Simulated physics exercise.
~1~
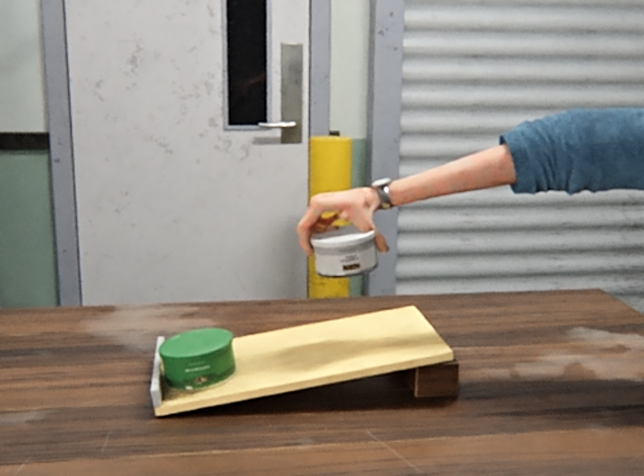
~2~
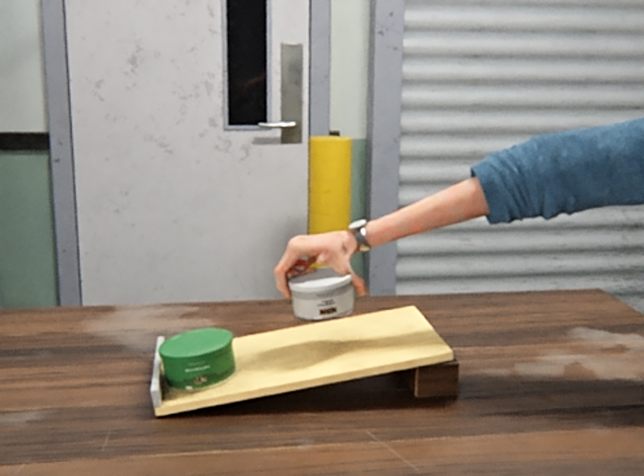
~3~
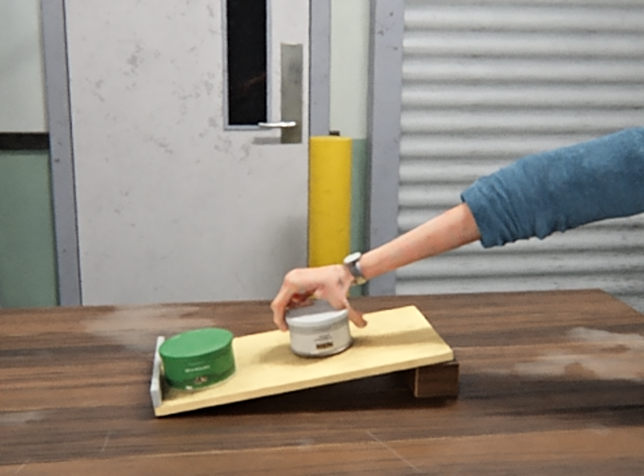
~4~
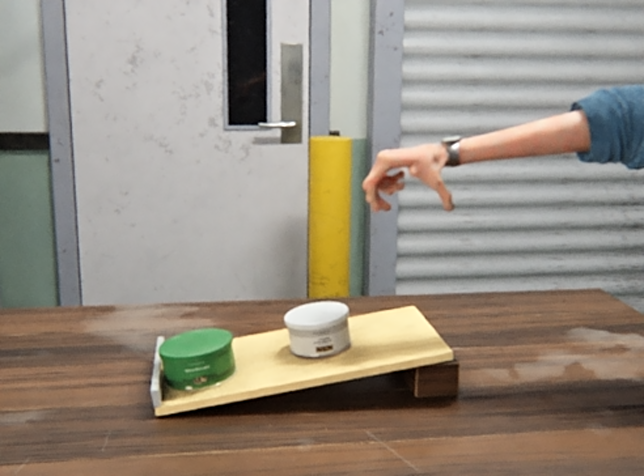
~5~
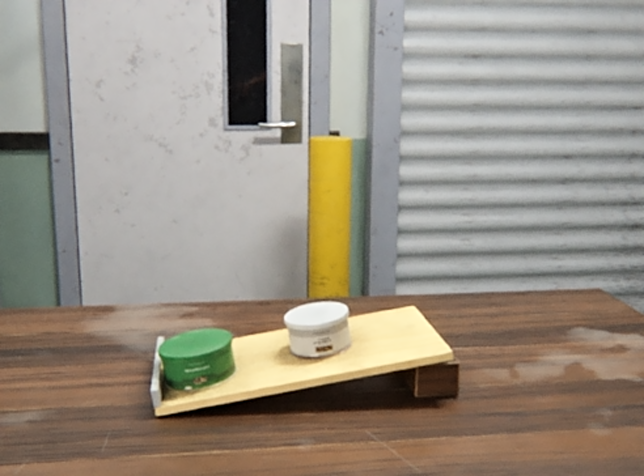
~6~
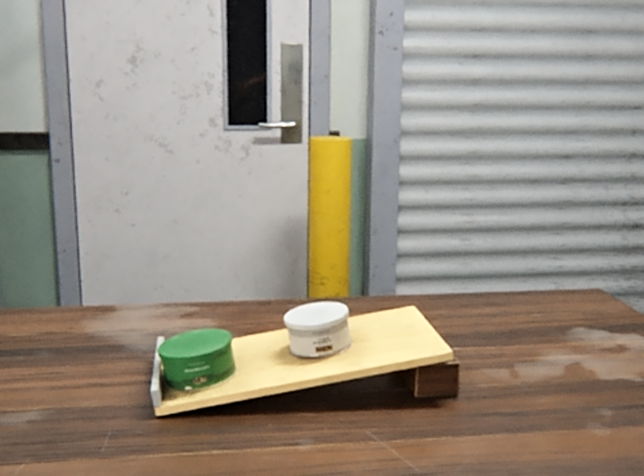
A dark wooden table stands before a pale door, a yellow post and a ribbed metal shutter, seen from the front and slightly above. On it, a pale yellow board slopes down to the left, propped on a brown block at its right end, with a green tub resting by the raised lip at the low end. A hand in a blue sleeve reaches in from the right, lowers a white tub leftward and sets it on the middle of the slope. The hand lets go and withdraws to the right, out of view. Both tubs stay in place on the board.
